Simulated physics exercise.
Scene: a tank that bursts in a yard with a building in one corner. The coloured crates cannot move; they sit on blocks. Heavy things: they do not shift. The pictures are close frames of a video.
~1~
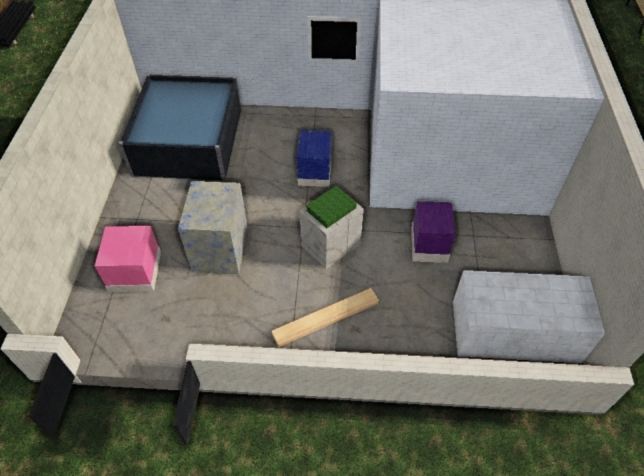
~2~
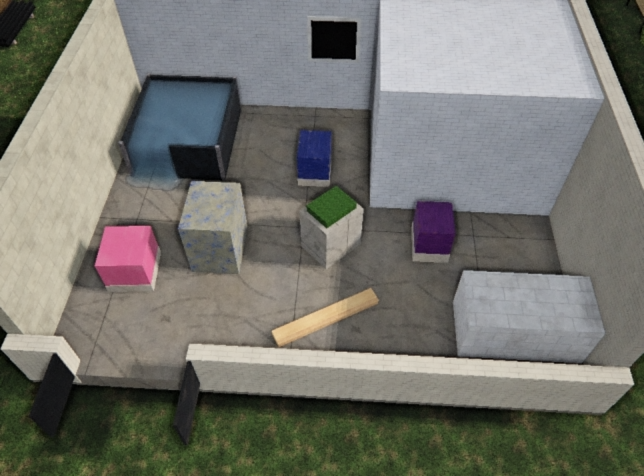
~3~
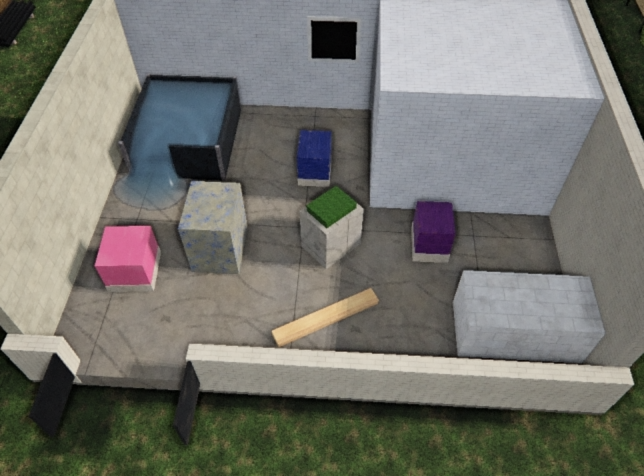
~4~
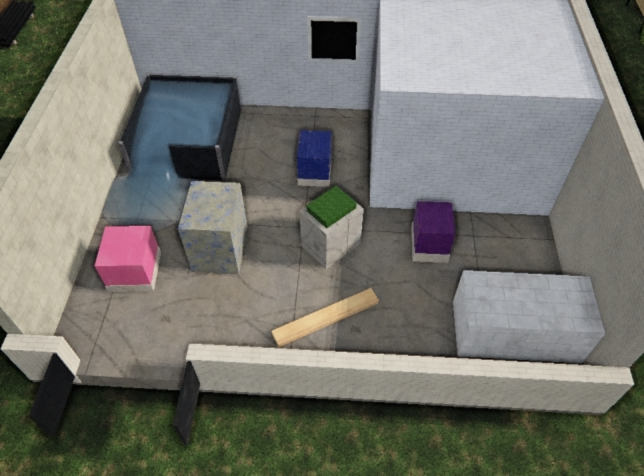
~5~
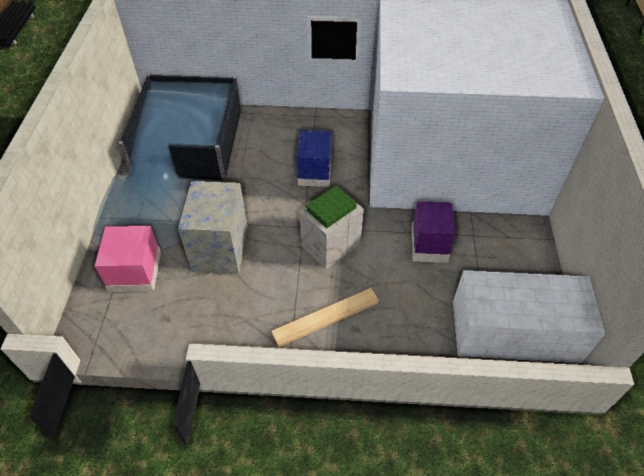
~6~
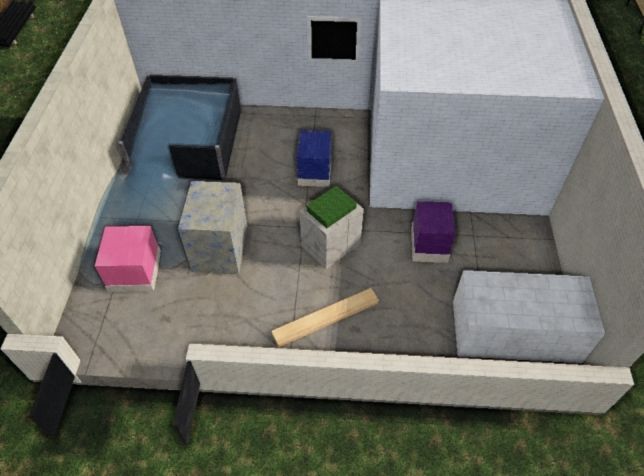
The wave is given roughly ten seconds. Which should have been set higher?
The blue crate doesn't get caught by the water; the purple crate doesn't get caught by the water; the pink crate gets caught by the water.
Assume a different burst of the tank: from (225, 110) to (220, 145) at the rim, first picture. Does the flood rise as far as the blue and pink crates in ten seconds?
Within ten seconds the blue crate is drenched and the pink crate stays untouched.
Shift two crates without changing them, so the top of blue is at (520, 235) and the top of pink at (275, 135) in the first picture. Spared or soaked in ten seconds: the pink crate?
I'd say the pink is not reached.
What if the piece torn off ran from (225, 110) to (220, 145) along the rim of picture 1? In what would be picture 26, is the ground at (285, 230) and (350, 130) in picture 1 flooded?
I'd expect the first point to be reached and the second point to be reached.
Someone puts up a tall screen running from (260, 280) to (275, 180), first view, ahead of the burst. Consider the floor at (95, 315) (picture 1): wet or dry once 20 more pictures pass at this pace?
By then the spot is wetted.
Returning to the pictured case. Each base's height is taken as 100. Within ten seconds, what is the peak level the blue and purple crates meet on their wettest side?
About 40 percent and about 20 percent.
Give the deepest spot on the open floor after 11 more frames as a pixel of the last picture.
I'd mark about pixel (50, 347).
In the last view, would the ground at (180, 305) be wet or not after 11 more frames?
There: Covered.
A moment on, water covers 20 % of the floor; the blue crate not reached, the purple crate not reached, the pink crate water round its plinth.
Next, water covers 30 % of the floor; the blue crate not reached, the purple crate not reached, the pink crate water round its plinth.
Then, water covers 35 % of the floor; the blue crate water round its plinth, the purple crate not reached, the pink crate water round its plinth.
Later, water covers 55 % of the floor; the blue crate water round its plinth, the purple crate not reached, the pink crate water round its plinth.
In the end, water covers 80 % of the floor; the blue crate stayed above the water, the purple crate stayed above the water, the pink crate was topped.
